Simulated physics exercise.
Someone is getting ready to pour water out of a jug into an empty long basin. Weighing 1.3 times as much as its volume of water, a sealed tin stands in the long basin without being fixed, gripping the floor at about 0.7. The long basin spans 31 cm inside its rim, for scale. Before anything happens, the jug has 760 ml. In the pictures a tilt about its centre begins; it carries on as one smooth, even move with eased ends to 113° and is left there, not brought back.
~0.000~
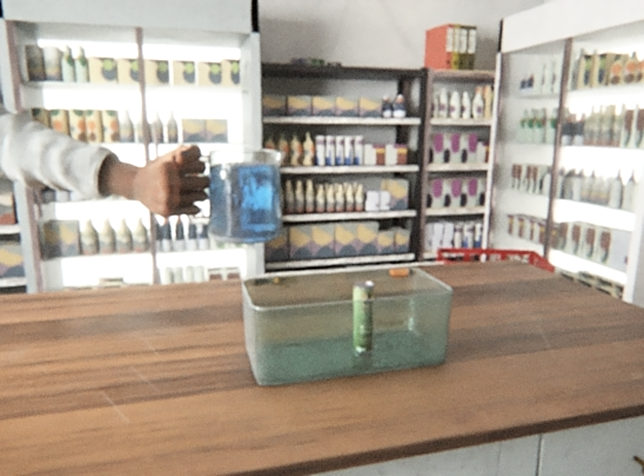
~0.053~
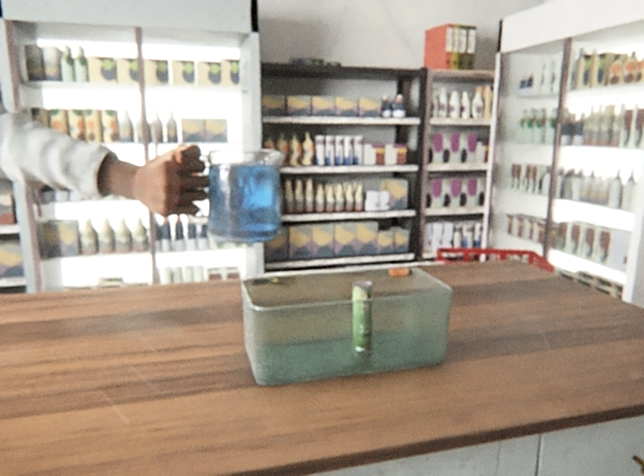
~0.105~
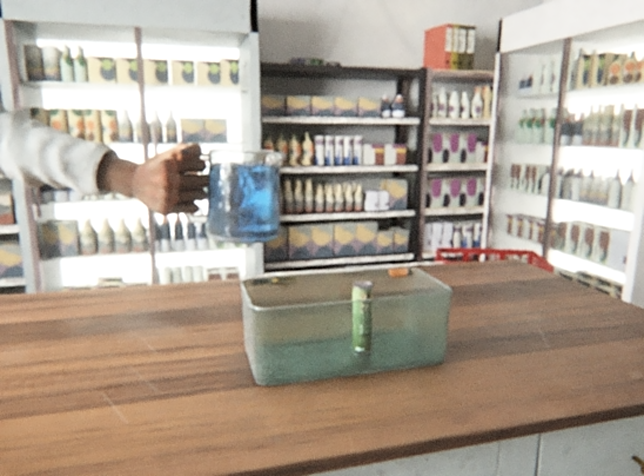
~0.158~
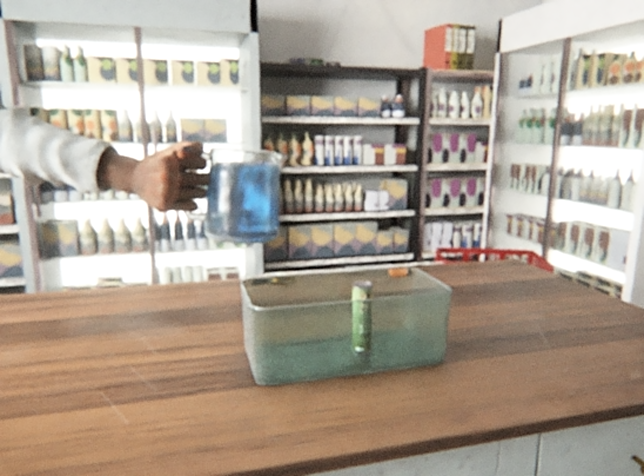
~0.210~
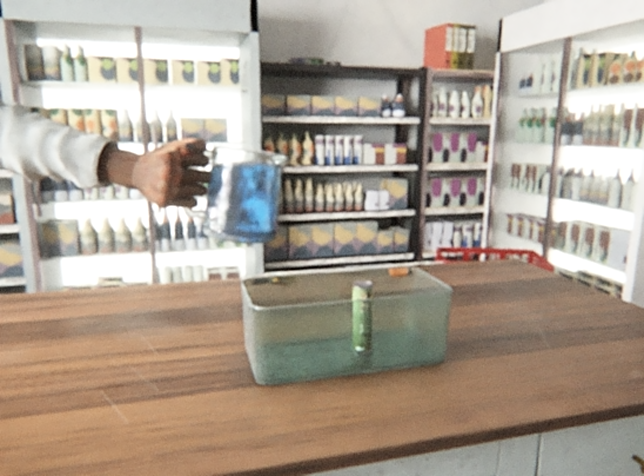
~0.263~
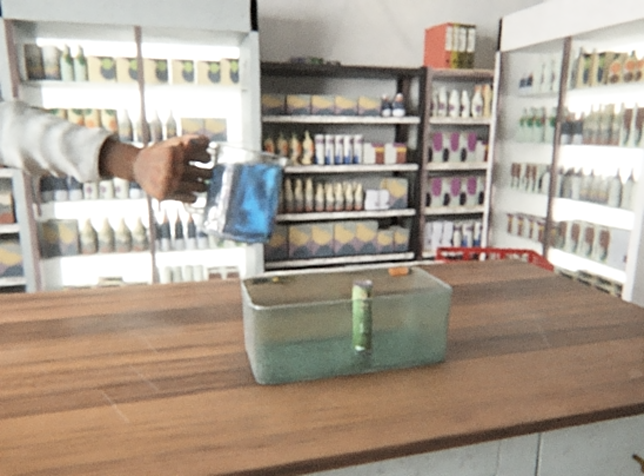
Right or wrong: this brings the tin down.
Wrong, the tin stays up.
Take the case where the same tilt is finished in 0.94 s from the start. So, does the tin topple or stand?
The tin stays on its base.
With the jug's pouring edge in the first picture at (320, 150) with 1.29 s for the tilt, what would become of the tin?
Then it tips over.
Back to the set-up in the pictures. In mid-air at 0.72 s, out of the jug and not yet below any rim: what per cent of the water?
Close to 14 per cent, I'd say.
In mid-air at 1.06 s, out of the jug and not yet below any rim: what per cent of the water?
It comes to some 20 percent of the total.
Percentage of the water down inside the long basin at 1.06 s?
I reckon close to 52 per cent.
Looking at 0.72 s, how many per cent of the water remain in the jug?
I'd estimate some 82 % remains.
By 0.72 s the tilt is 67° and 83 per cent is still to pour; the tin stands where it began.
By 1.06 s the tilt is 104° and 27 per cent is still to pour; the tin stands 1 cm from where it began.
By 1.41 s the tilt is 113° and 1 per cent is still to pour; the tin stands 1 cm from where it began.
By 1.79 s the tilt is 113° and 0 per cent is still to pour; the tin stands 1 cm from where it began.
At rest the tin stands 1 cm from where it began.
